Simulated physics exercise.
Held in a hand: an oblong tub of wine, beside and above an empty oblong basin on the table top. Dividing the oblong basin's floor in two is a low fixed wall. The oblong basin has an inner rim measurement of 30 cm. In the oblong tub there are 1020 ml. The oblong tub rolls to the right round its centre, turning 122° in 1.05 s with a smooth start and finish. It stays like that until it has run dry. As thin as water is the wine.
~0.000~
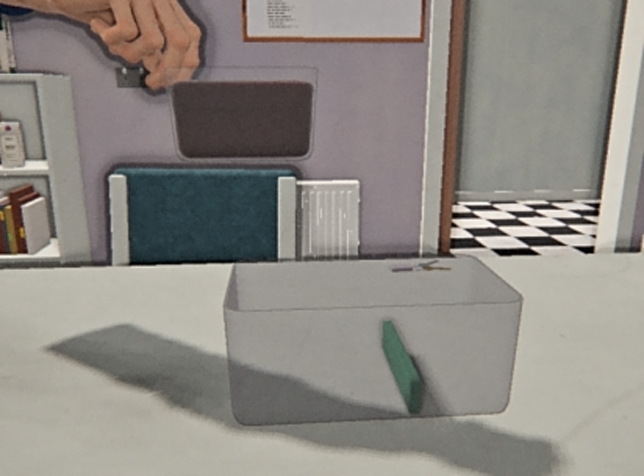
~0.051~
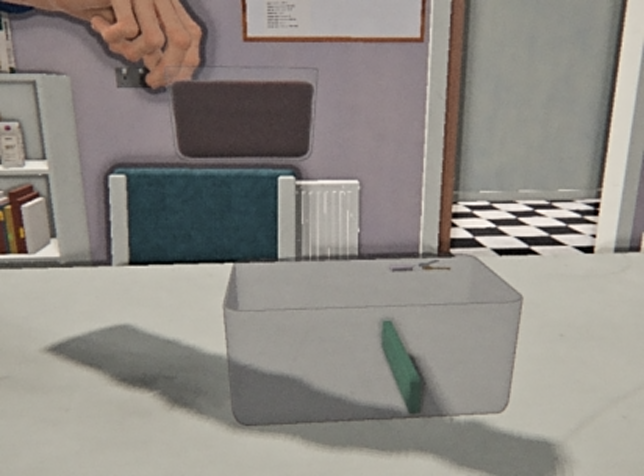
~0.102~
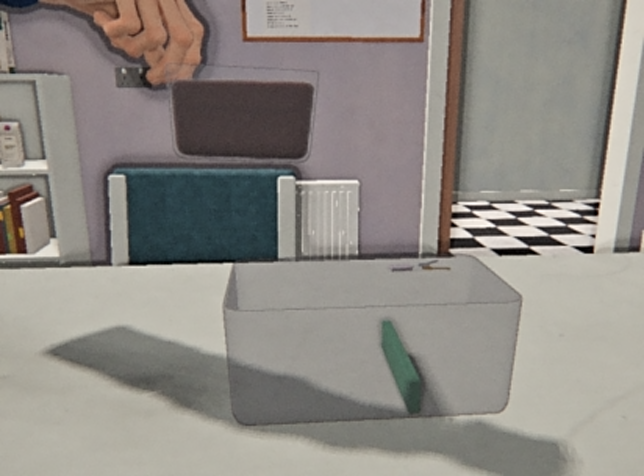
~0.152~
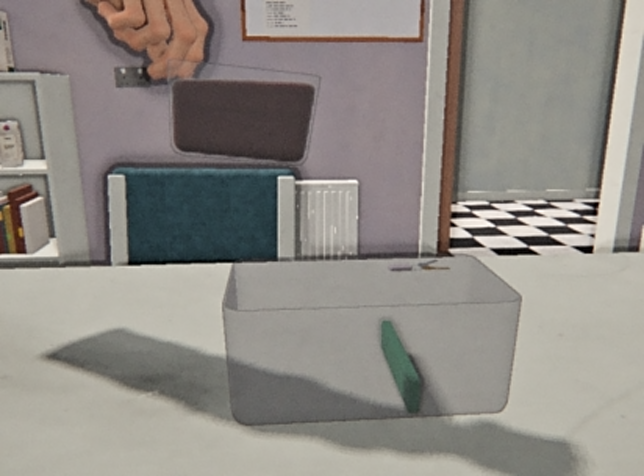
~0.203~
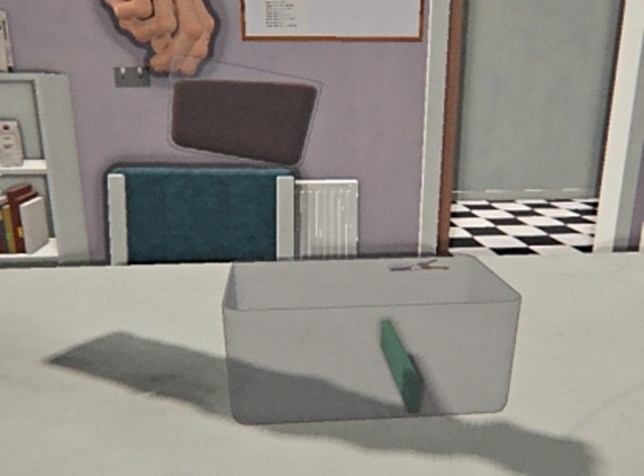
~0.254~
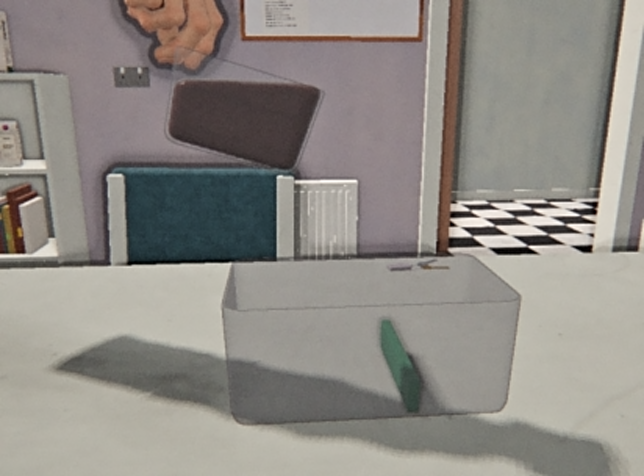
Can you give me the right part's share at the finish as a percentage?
Sure, about 38 percent.
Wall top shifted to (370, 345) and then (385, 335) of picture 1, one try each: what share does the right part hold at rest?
Roughly 65 per cent, then 55 per cent.
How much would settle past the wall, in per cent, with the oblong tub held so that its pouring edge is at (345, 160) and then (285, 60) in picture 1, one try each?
45 and 15 %.
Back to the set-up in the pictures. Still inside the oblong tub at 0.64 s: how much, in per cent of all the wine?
At that time about 38 in a hundred parts are still held.
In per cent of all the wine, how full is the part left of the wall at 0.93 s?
48 %.
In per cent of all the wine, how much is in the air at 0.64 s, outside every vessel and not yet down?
Close to 44 per cent, I'd say.
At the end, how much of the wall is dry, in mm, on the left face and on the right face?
Near 18 mm for the left and near 14 mm for the right.
Then, 0.64 s in, the tilt is 82° and 38 per cent is still to pour, 6 is left of the wall and 12 right of it.
Then, 0.93 s in, the tilt is 118° and 3 per cent is still to pour, 48 is left of the wall and 40 right of it.
Then, 1.23 s in, the tilt is 122° and 0 per cent is still to pour, 59 is left of the wall and 38 right of it.
Then, 1.55 s in, the tilt is 122° and 0 per cent is still to pour, 59 is left of the wall and 38 right of it.
Finally, 59 per cent lies left of the wall, 38 right of it and 3 outside.
